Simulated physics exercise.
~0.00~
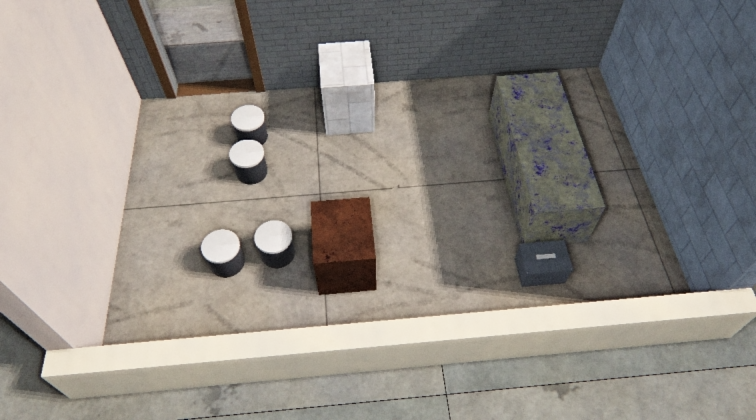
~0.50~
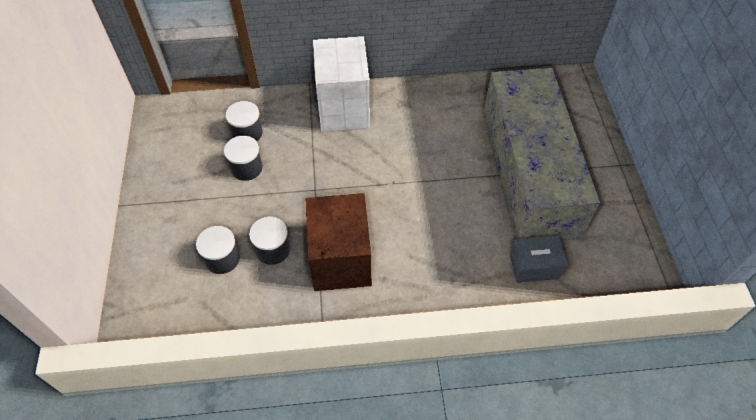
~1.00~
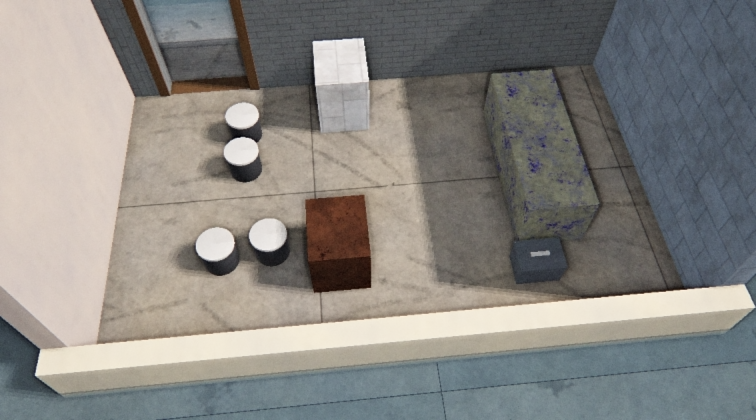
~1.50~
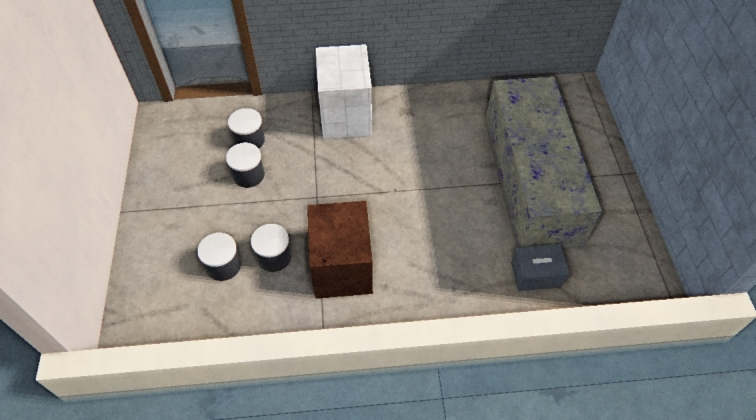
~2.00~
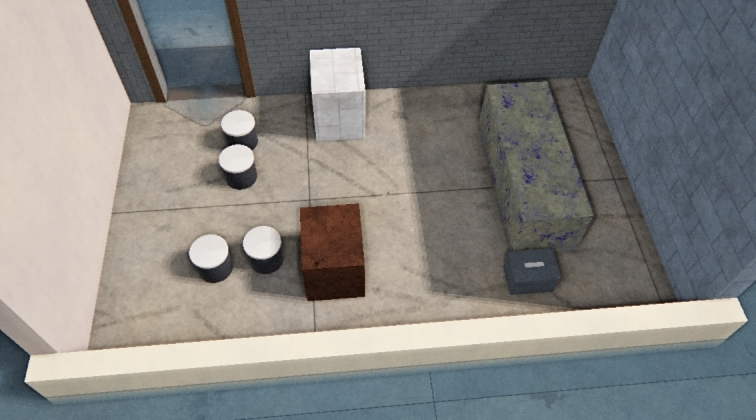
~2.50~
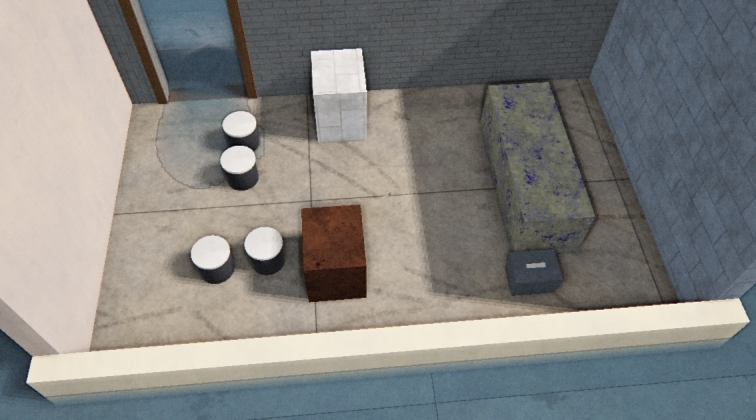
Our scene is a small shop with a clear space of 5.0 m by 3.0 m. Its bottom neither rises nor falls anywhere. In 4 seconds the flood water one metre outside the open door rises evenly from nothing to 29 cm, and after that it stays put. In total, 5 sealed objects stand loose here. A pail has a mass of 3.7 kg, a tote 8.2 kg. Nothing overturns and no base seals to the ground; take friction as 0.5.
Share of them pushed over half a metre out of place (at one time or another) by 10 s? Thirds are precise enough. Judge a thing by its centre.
By my guess the moved share will come to two thirds or beyond.
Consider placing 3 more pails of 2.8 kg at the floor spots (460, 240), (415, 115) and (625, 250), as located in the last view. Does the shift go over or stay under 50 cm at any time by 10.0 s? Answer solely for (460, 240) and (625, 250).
First one goes beyond it, second one goes beyond it.
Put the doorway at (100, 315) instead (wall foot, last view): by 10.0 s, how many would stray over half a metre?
Count: 5.
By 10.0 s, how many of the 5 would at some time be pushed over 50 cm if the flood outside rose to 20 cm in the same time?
Result: 4.
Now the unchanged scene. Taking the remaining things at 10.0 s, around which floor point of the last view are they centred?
The centre sits near (570, 196).
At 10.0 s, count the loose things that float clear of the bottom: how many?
I'd say 4 of them.
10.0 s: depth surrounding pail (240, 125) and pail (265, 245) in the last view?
9 and 7 cm.
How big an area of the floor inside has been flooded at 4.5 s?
About 6.5 m2.
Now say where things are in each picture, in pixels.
A pail at (220, 245), on the bottom; a pail at (246, 153) rests on the ground; water covers 0.0 m2; 0 of 5 have shifted, in the first frame.
A pail at (215, 242), on the bottom; a pail at (241, 149) rests on the ground; 0.0 m2 under water; 0 of 5 have shifted, in the second frame.
A pail at (215, 244) rests on the ground; a pail at (241, 151) rests on the ground; 0.0 m2 under water; 0 of 5 have shifted, in the third frame.
A pail at (217, 249) rests on the ground; a pail at (243, 156) rests on the ground; 0.0 m2 under water; 0 of 5 have shifted, in the fourth frame.
A pail at (209, 251), on the bottom; a pail at (236, 158), on the bottom; 0.2 m2 under water; 0 of 5 have shifted, in the fifth frame.
A pail at (210, 252), on the bottom; a pail at (238, 159), on the bottom; 0.8 m2 under water; 0 of 5 have shifted, in the sixth frame.
After 3.5 s 1 of 5 are over 50 cm from their spots; 0 afloat.
After 4.5 s 3 of 5 are over 50 cm from their spots; 1 afloat.
After 7.0 s 4 of 5 are over 50 cm from their spots; 3 afloat.
After 10.0 s 5 of 5 are over 50 cm from their spots, and 5 have been at some point; 4 afloat.
